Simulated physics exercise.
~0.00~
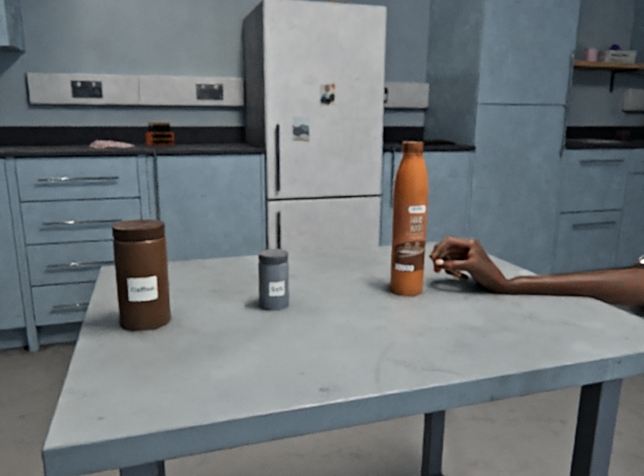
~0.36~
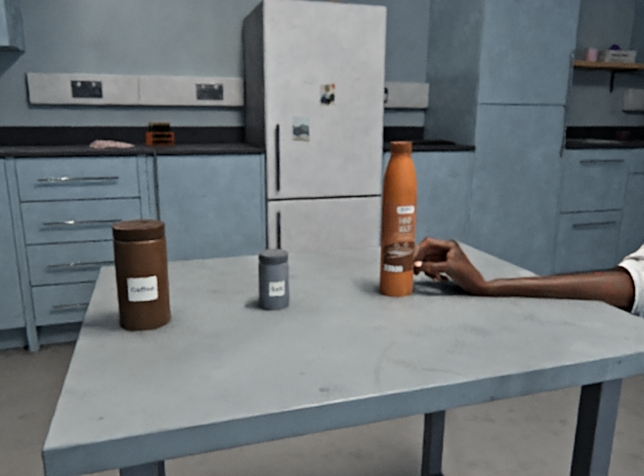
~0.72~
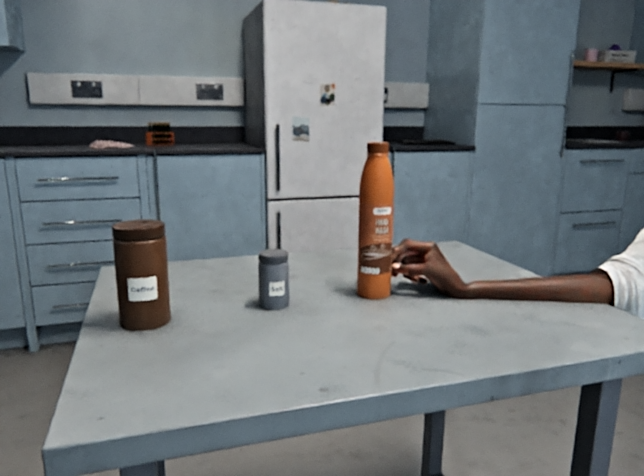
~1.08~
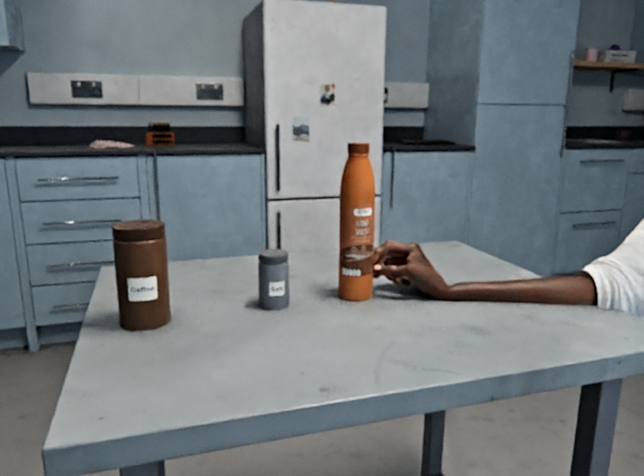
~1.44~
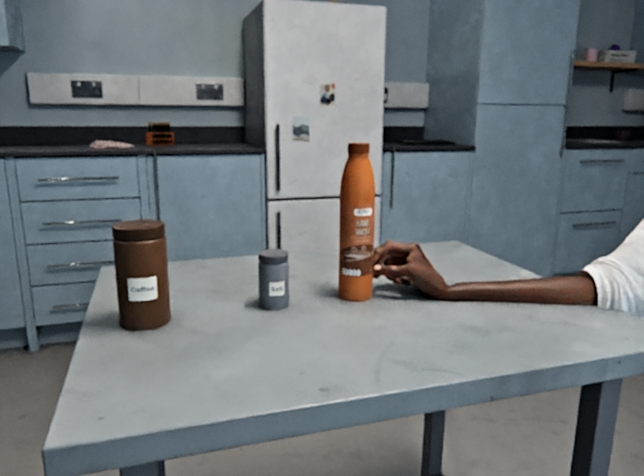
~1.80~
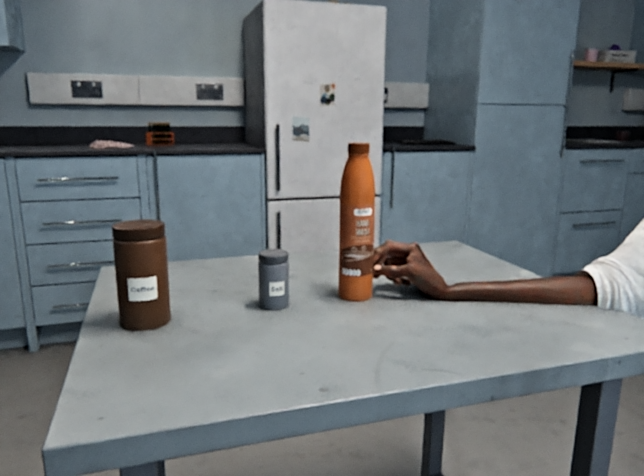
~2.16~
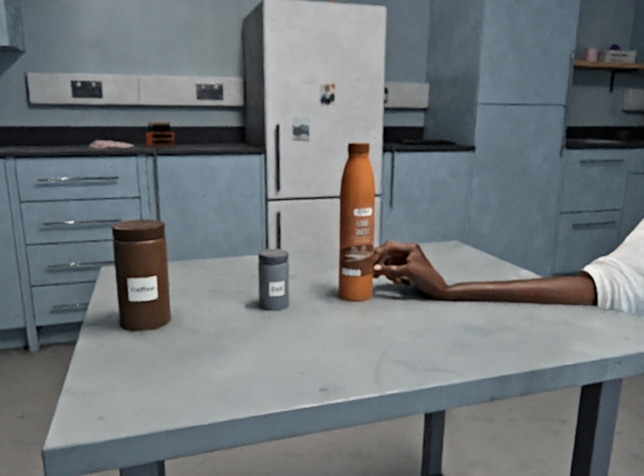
At first, a brown jar, a small grey shaker and a tall orange bottle stand on a pale table in a blue kitchen, with a hand reaching in from the right close to the bottle. The hand moves left and its fingers press against the lower part of the bottle. The bottle slides steadily left across the tabletop, staying upright as the forearm and white sleeve follow. Then the hand stops, and the bottle stops with it. It ends standing nearer the shaker, fingers still beside it, while the jar and shaker remain in their places.
